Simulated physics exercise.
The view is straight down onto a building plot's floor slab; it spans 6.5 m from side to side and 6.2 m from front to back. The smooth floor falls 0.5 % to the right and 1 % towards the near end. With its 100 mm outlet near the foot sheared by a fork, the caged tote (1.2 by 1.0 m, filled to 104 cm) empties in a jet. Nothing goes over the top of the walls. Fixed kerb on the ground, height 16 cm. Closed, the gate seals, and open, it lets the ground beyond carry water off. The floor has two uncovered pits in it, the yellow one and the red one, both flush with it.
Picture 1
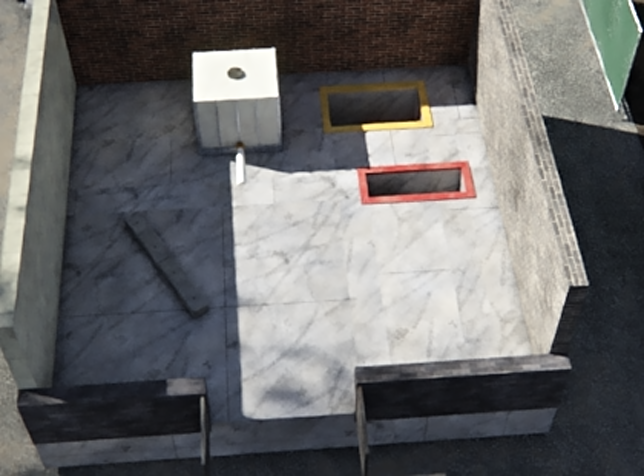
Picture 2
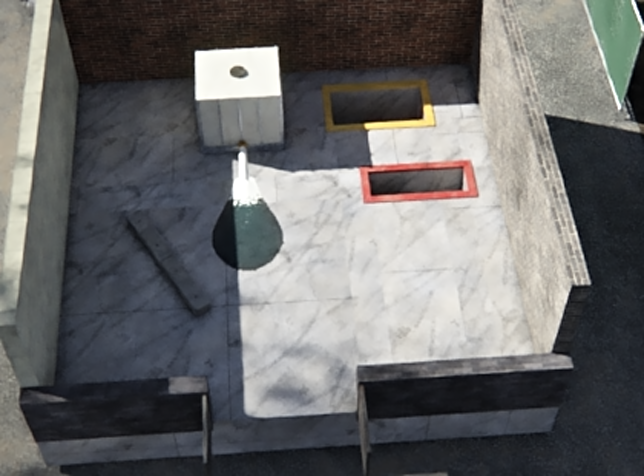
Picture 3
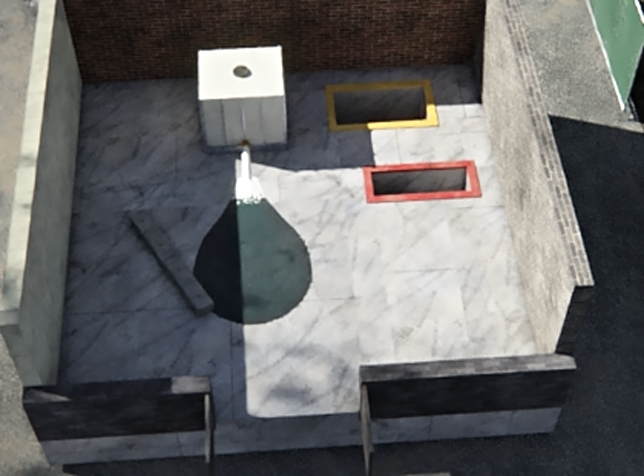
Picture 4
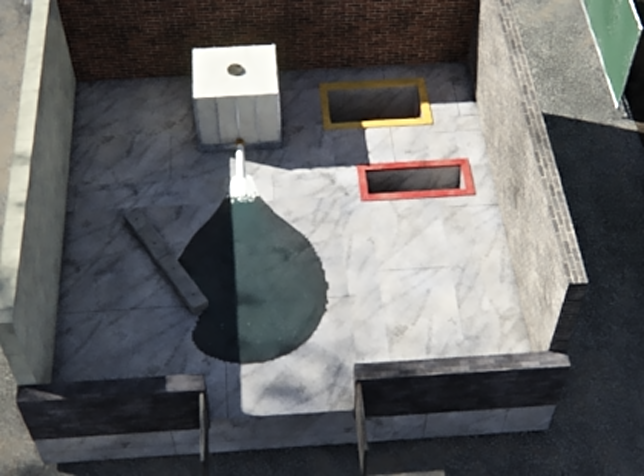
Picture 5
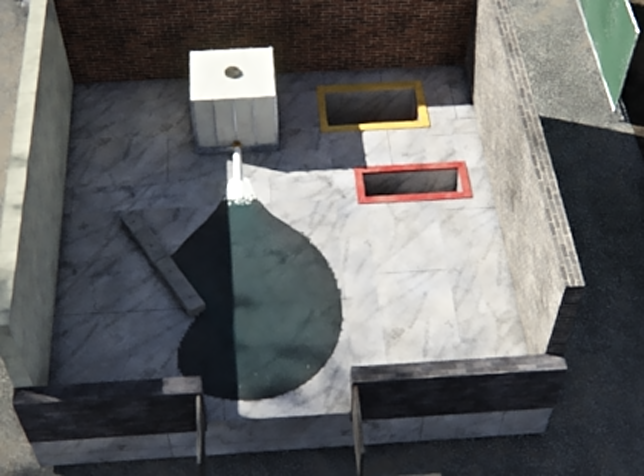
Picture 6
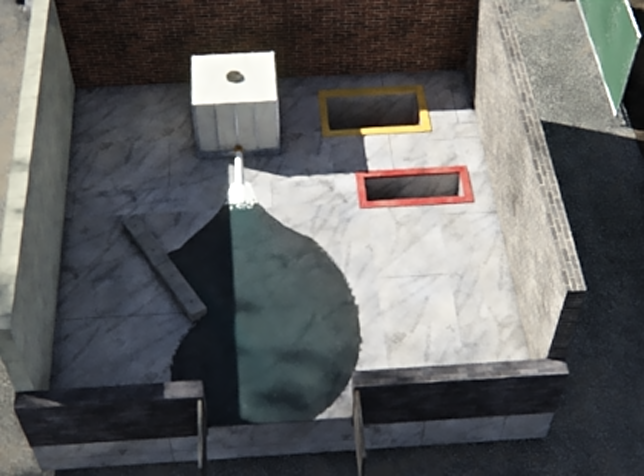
Dark green liquid jetting from a pale boxy tank and spreading across a marble-patterned floor towards the near wall's gap.
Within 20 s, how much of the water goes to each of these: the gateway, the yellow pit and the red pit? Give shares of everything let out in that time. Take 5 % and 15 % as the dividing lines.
Shares: Gateway: More than 15 %; yellow pit: Less than 5 %; red pit: Less than 5 %.
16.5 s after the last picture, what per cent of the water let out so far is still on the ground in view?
Share: Close to 48 %.
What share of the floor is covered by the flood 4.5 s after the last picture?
25 %.
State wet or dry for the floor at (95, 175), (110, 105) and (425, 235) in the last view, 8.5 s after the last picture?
In that order: Still dry, dry, not reached.
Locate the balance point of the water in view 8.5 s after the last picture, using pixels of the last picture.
Near (292, 325) in the last picture.
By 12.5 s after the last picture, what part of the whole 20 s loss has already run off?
Some 80 per cent by then.
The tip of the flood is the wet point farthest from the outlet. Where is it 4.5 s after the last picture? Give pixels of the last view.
Front tip: Around pixel (483, 392).
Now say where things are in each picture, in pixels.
In the first picture, the jet has just started at (241, 159); the ground is still dry.
In the second picture, from the spout at (243, 157) the water has spread over 1.1 m2; its tip is at (257, 266), and it is 1.4 cm deep on average.
In the third picture, the jet leaves at (246, 157); the sheet reaches (262, 321), 3.2 m away, and wets 2.8 m2.
In the fourth picture, the jet leaves at (240, 155); the sheet reaches (259, 360), 3.9 m away, and wets 4.2 m2.
In the fifth picture, the jet leaves at (238, 158); the sheet reaches a hidden place, 4.4 m away, and wets 5.6 m2.
In the sixth picture, the jet leaves at (239, 162); the sheet reaches a hidden place, 4.8 m away, and wets 7.0 m2.
Then, 1.5 s after the last picture water covers 20 % of the floor and is deepest (4 cm) near (245, 197); gone so far, the gateway 4 %, the yellow pit 0 %, the red pit 0 %.
Then, 4.5 s after the last picture water covers 25 % of the floor and is deepest (5 cm) near (245, 188); gone so far, the gateway 15 %, the yellow pit 0 %, the red pit 0 %.
Then, 8.5 s after the last picture water covers 35 % of the floor and is deepest (5 cm) near (245, 188); gone so far, the gateway 28 %, the yellow pit 0 %, the red pit 0 %.
Then, 12.5 s after the last picture water covers 40 % of the floor and is deepest (4 cm) near (245, 188); gone so far, the gateway 41 %, the yellow pit 0 %, the red pit 0 %.
Then, 16.5 s after the last picture water covers 40 % of the floor and is deepest (4 cm) near (245, 188); gone so far, the gateway 52 %, the yellow pit 0 %, the red pit 0 %.
